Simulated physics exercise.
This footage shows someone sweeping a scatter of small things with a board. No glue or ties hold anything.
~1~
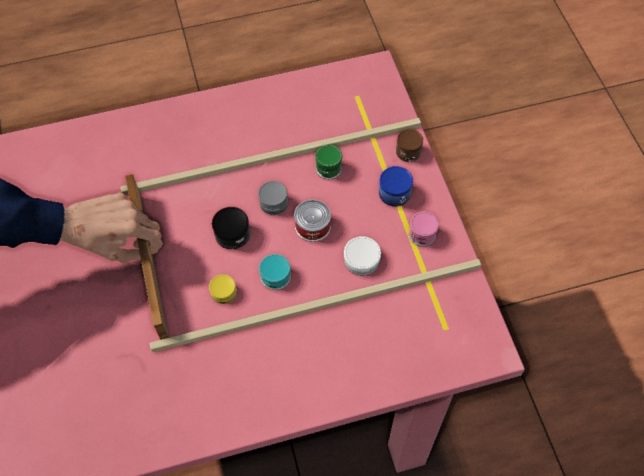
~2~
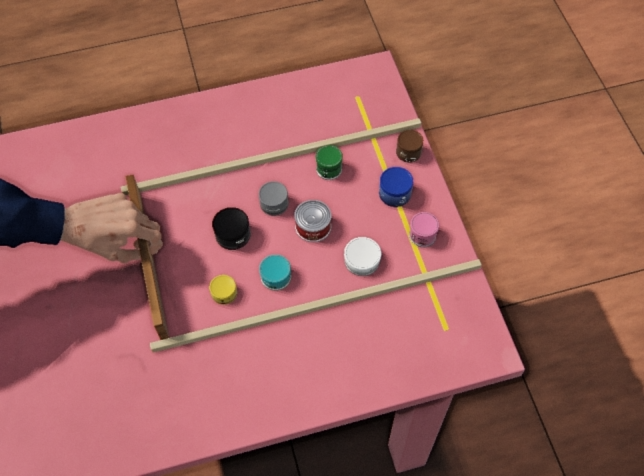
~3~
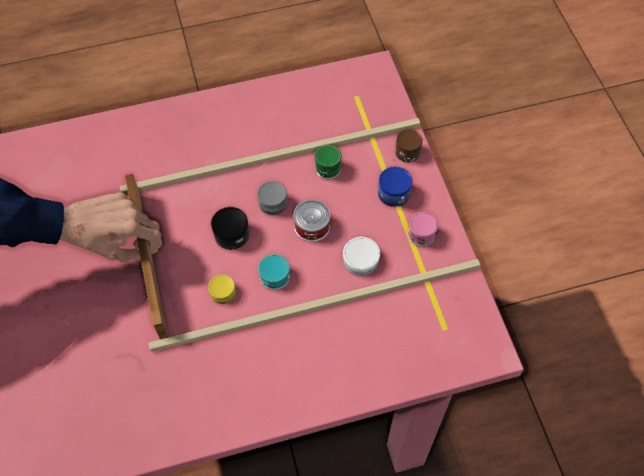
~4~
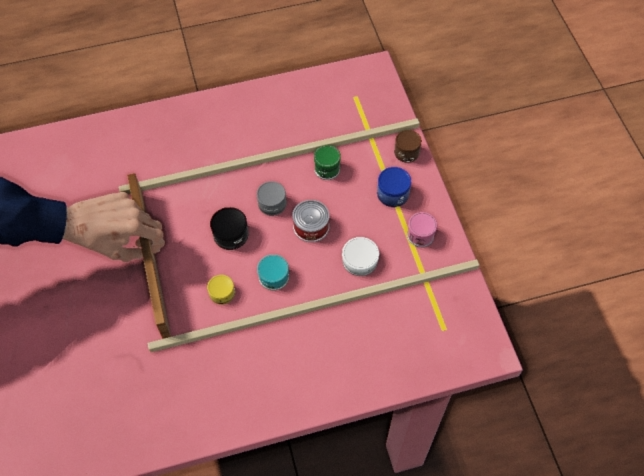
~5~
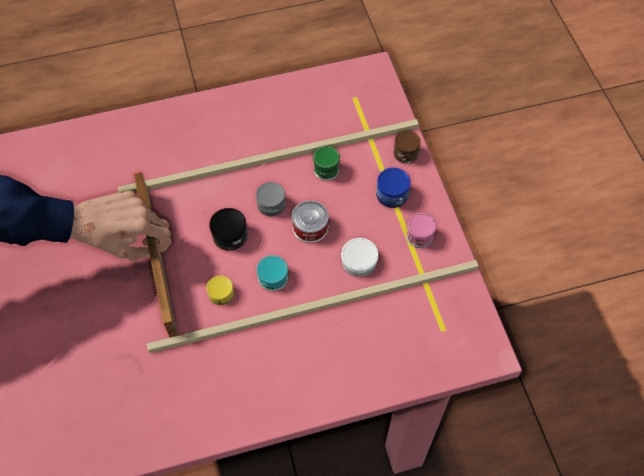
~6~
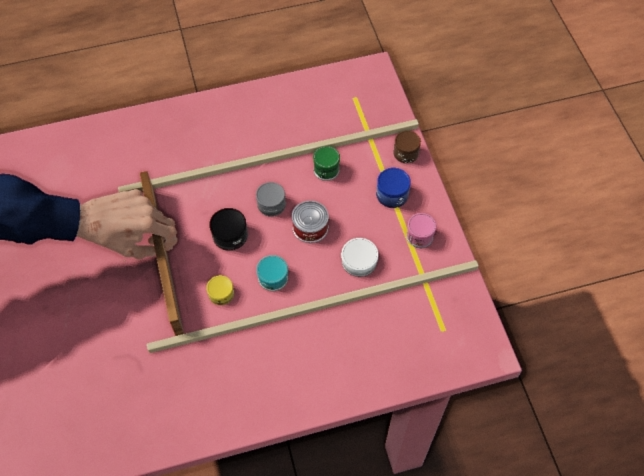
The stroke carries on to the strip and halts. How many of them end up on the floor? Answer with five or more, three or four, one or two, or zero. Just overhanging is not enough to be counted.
The count that falls is one or two.
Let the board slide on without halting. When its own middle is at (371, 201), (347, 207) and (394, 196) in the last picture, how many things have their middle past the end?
In order: 0, 0, 1.
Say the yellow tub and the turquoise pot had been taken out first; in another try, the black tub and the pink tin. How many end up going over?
You'd get 0 in the first case and 0 in the second one.
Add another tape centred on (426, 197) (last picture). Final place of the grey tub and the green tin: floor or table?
The grey tub stays on; the green tin survives.
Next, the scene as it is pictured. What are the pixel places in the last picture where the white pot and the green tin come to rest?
First object about (447, 251); second object about (387, 140).
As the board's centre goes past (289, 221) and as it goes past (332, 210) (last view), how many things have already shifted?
One spot: 6. Other spot: 8.
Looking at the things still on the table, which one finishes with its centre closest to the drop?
Red pot ends nearest.
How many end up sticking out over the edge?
The overhang total is 2.
Soon after, none off yet; brown tub at rest near (407, 147); pink tin at rest near (421, 231); blue tub at rest near (393, 188).
After that, none off yet; brown tub at rest near (407, 147); pink tin displaced a little near (431, 227); blue tub displaced about its own width near (412, 174).
In the end, the number that fall off is one or two; gone, pink tin.
